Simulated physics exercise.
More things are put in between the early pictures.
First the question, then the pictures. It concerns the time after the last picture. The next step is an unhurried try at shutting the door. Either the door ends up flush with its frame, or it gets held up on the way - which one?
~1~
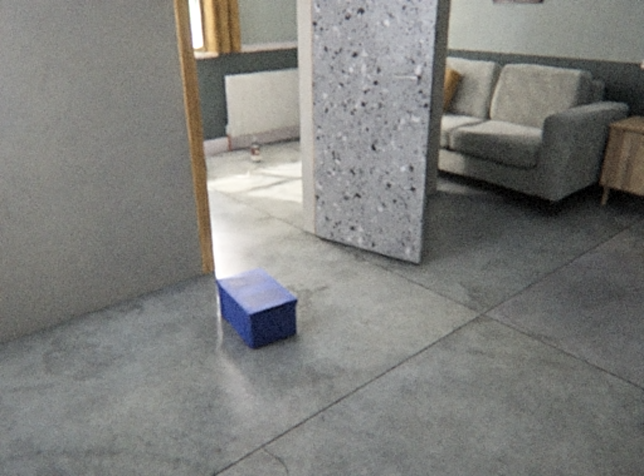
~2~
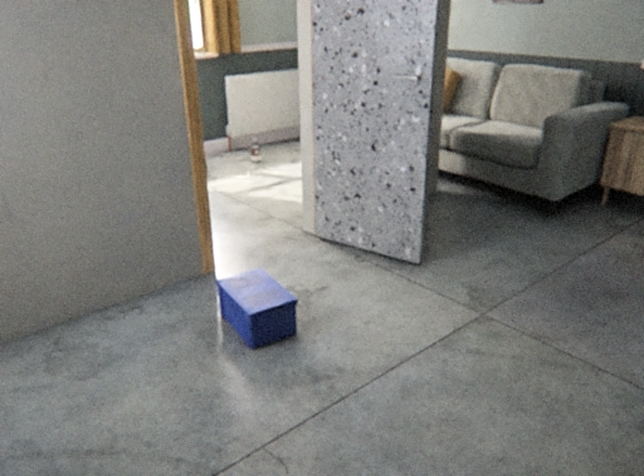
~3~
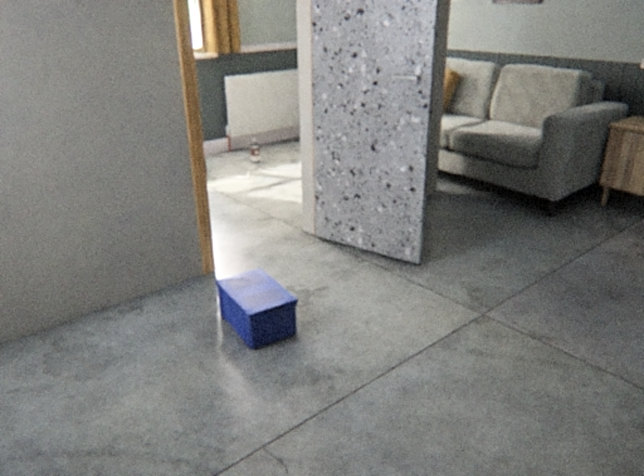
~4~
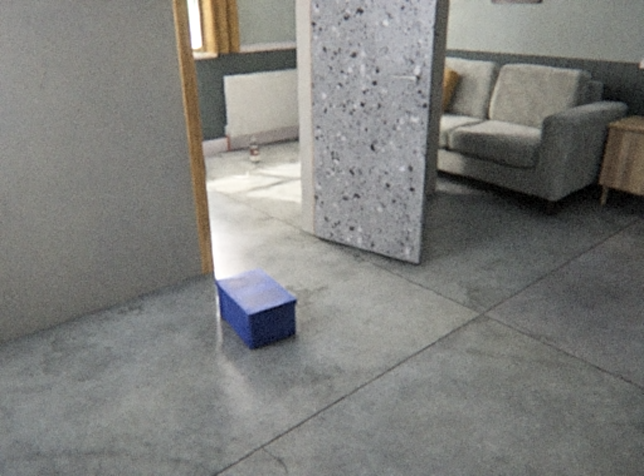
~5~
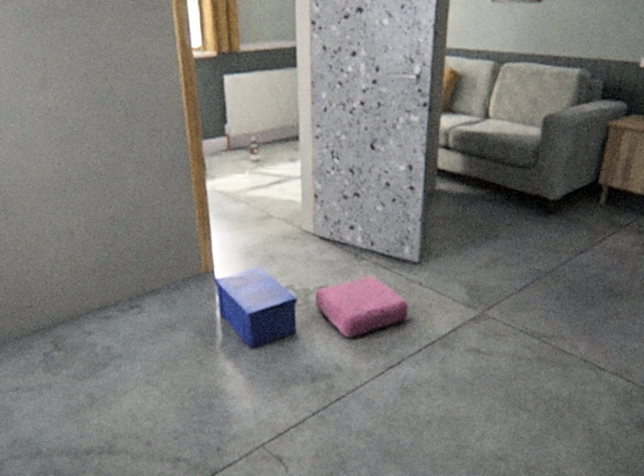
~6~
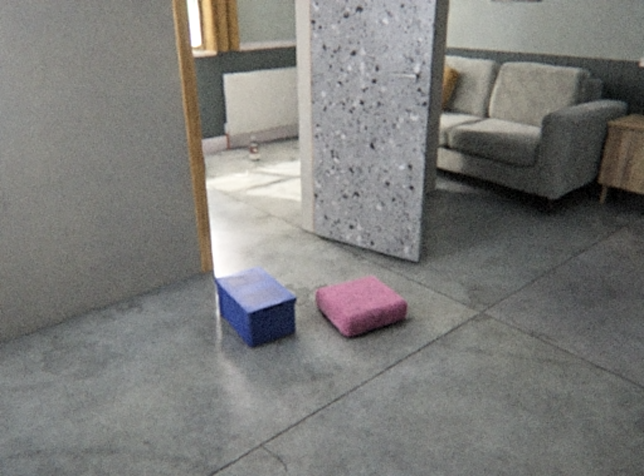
Most likely the doorway will end up sealed off.
Then, 1.20 s later than the last frame, door at 73°.
Then, 2.30 s later than the last frame, door at 33°.
When it is over, door at 0°; both as before. End places, in pixels of the last picture, pink cushion near (361, 304).
